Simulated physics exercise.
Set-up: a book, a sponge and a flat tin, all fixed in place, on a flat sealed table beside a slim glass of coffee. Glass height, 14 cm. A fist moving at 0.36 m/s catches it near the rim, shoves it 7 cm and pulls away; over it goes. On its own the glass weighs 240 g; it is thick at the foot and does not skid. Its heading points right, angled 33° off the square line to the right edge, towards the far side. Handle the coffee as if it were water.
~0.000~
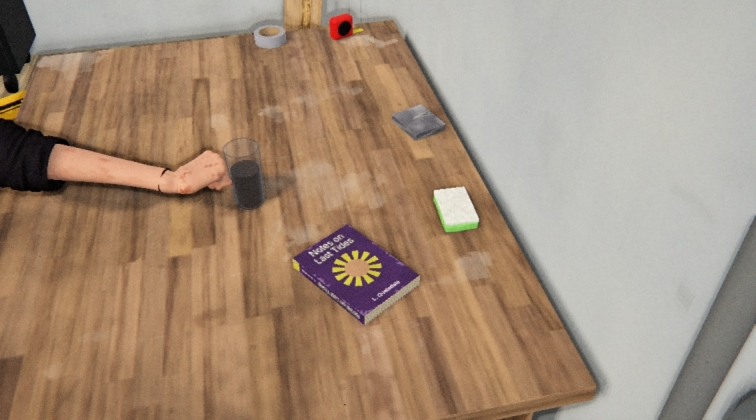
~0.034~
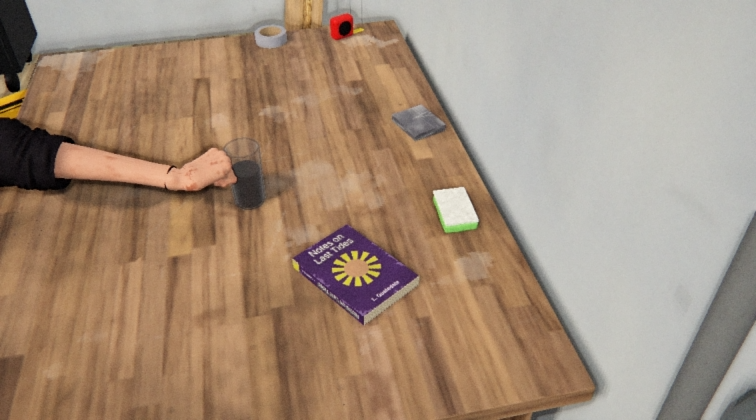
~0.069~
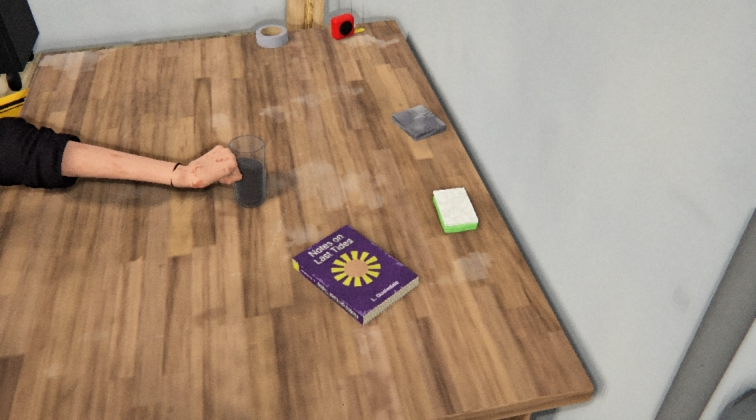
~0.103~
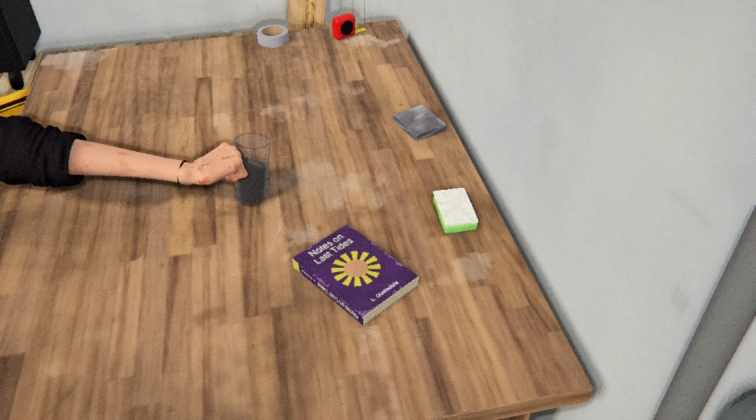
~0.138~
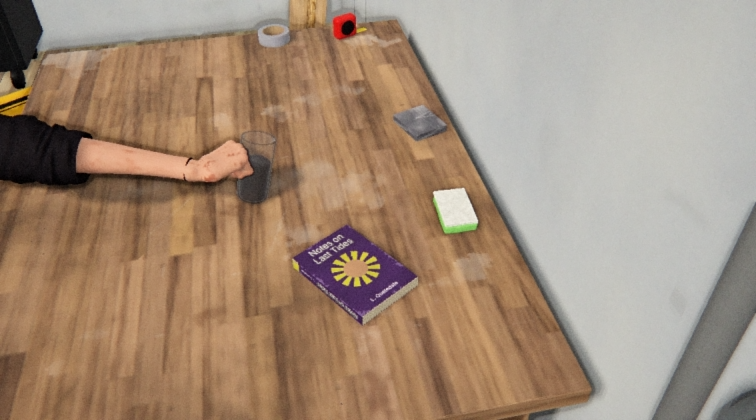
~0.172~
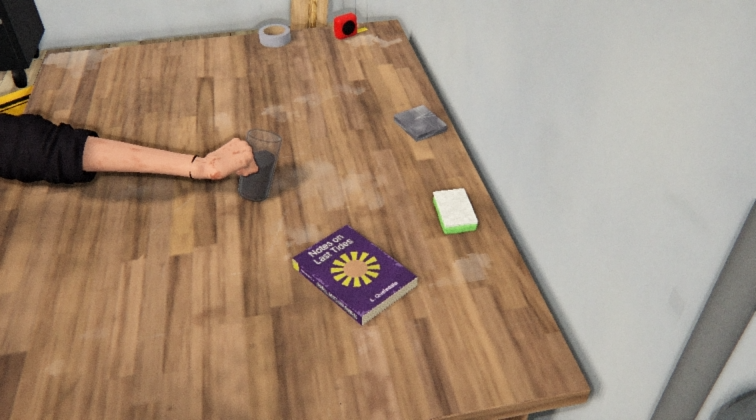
A fist on a bare forearm in a black sleeve reaches in from the left, meets a clear glass of dark coffee near its rim and pushes it rightward, gradually leaning it over. The wooden tabletop is seen from above at an angle, beside a pale wall. A purple book lies in front, a white-and-green sponge and grey flat tin at right, tape and a red tape measure behind.
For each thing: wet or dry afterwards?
Going one by one: The book is still dry, the sponge is still dry, the flat tin is wet afterwards.
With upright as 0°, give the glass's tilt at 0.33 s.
Looks like close to 56 degrees of lean.
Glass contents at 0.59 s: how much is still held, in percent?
It works out to roughly 52 per cent.
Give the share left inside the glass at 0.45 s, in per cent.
It is roughly 90 percent.
Then, 0.33 s in, the tilt is 56° and 100 per cent is in the glass, 0 has run off the table; wet so far, nothing.
Then, 0.45 s in, the tilt is 88° and 90 per cent is in the glass, 0 has run off the table; wet so far, nothing.
Then, 0.59 s in, the tilt is 88° and 52 per cent is in the glass, 0 has run off the table; wet so far, nothing.
Then, 0.83 s in, the tilt is 88° and 27 per cent is in the glass, 0 has run off the table; wet so far, flat tin.
Finally, 8 per cent is in the glass, 16 has run off the table; wet so far, flat tin.
